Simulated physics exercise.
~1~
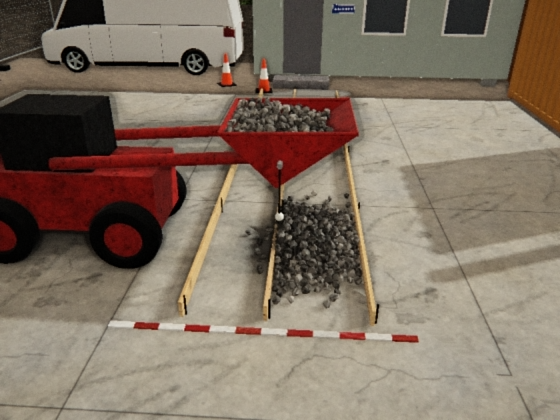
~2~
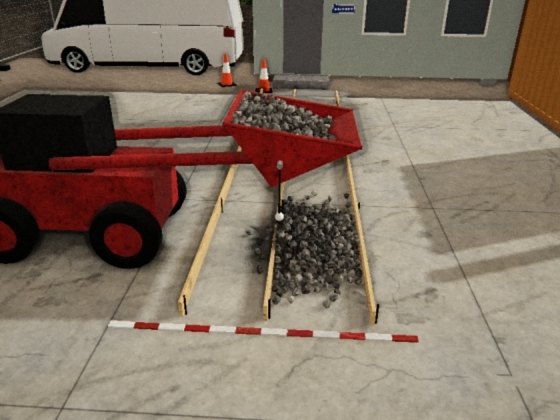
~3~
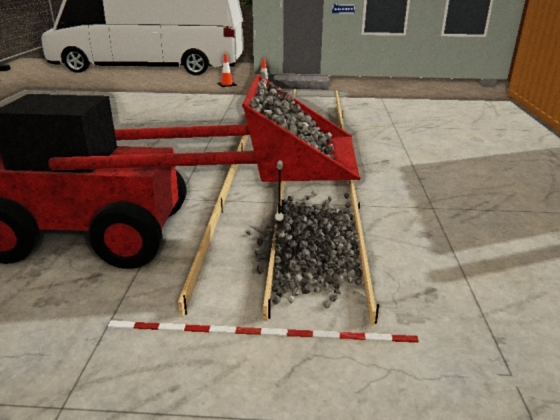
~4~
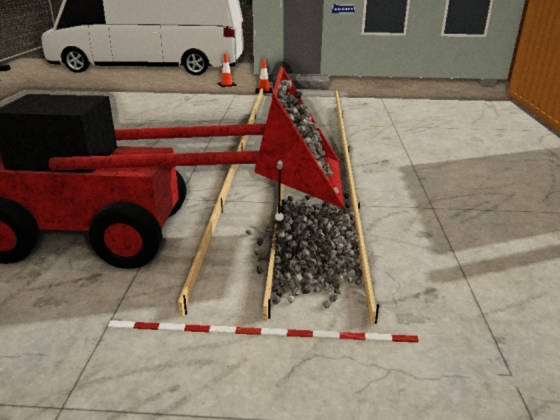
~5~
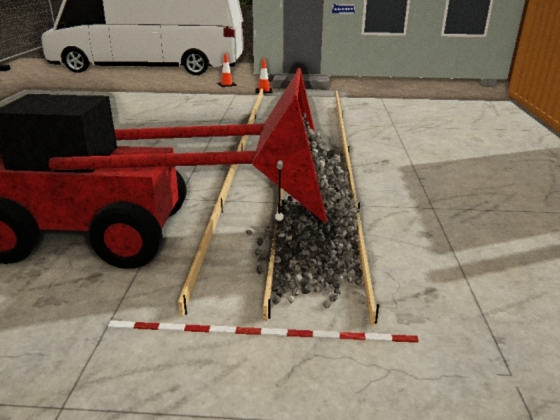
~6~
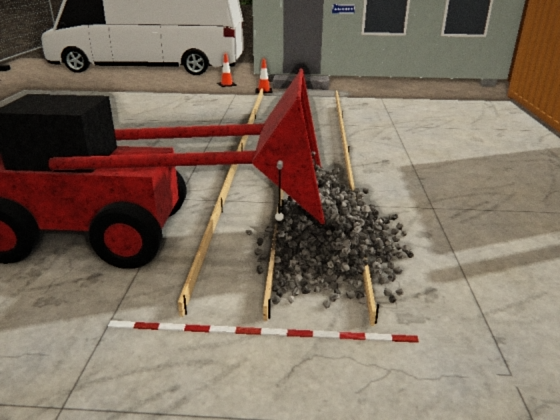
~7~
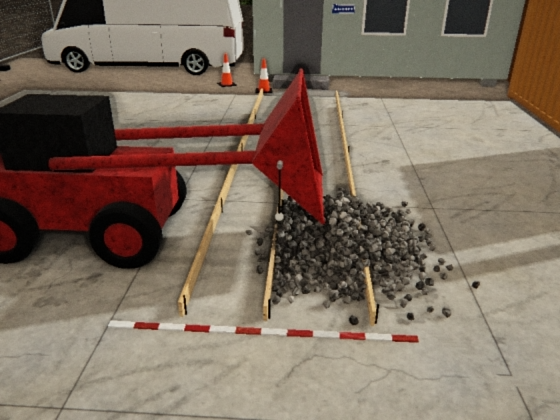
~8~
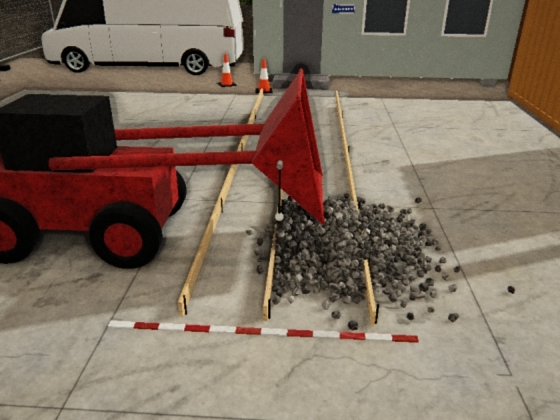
Red loader tipping its bucket of grey stones onto an earlier pile between wooden planks, some spilling rightward past the last board.
